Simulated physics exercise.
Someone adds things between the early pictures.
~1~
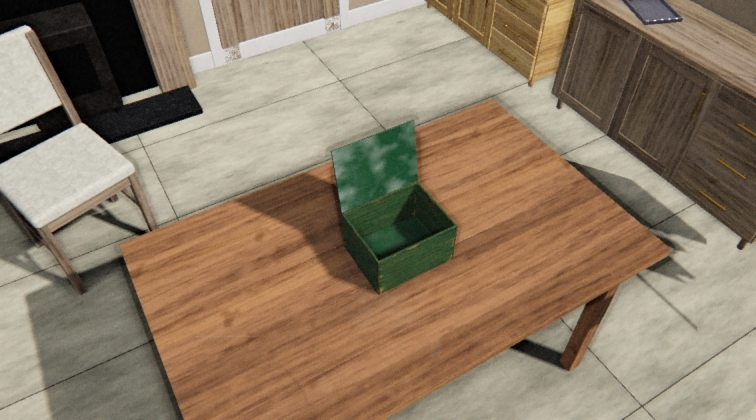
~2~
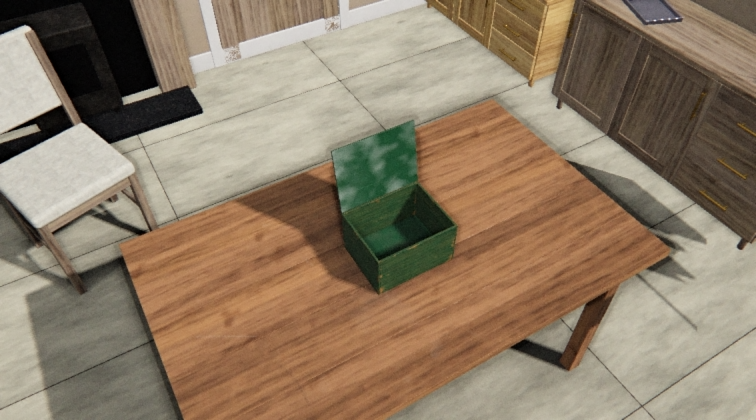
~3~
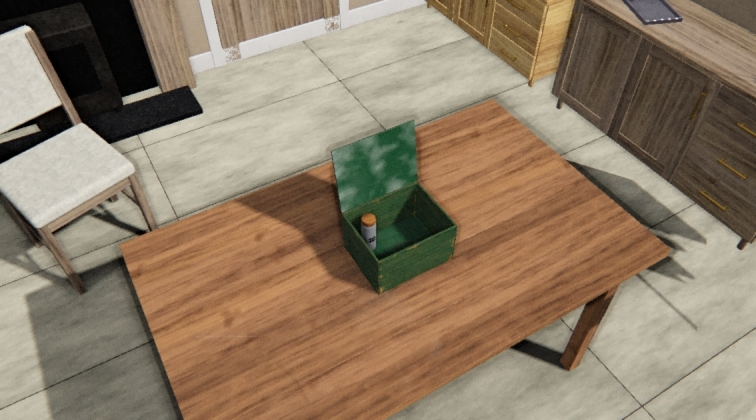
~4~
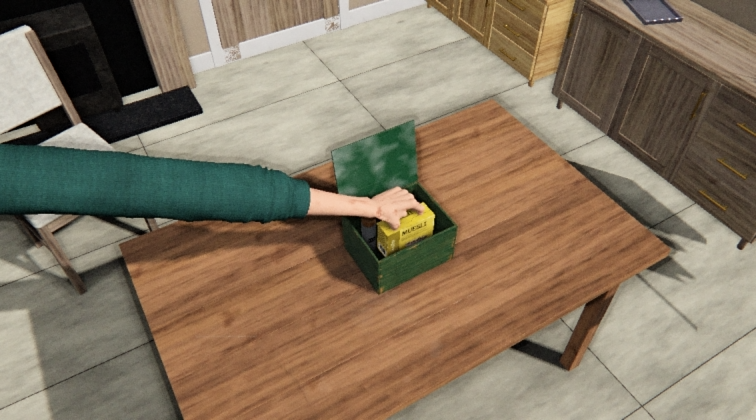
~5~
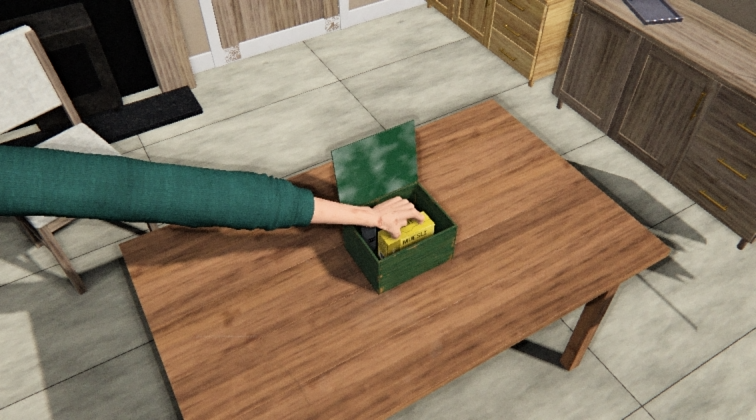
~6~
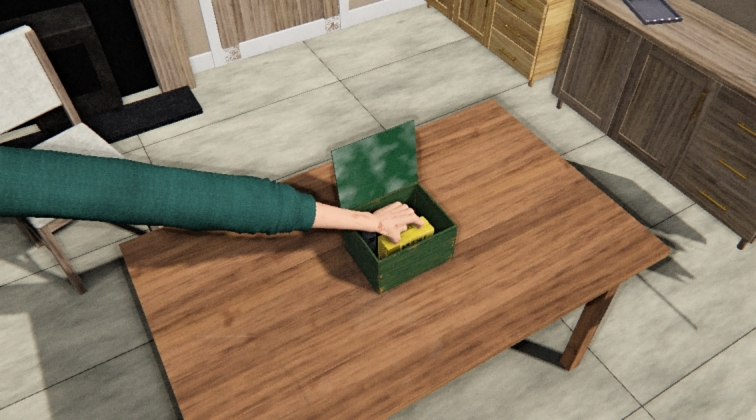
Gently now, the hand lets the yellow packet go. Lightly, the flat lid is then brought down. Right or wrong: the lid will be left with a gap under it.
Wrong, it closes.
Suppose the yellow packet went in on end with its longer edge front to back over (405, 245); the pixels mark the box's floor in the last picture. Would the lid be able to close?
Result: Lid not shut.
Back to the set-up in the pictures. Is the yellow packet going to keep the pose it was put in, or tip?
As it turns out, it keeps its original angle.
Then, 1.30 s past the last view, lid 79° above the rim.
Then, 1.70 s past the last view, lid 48° above the rim.
Then, 2.00 s past the last view, lid 16° above the rim.
Finally, lid shut; both still in place. Final places as the last picture's camera would see them, yellow packet near (406, 245).
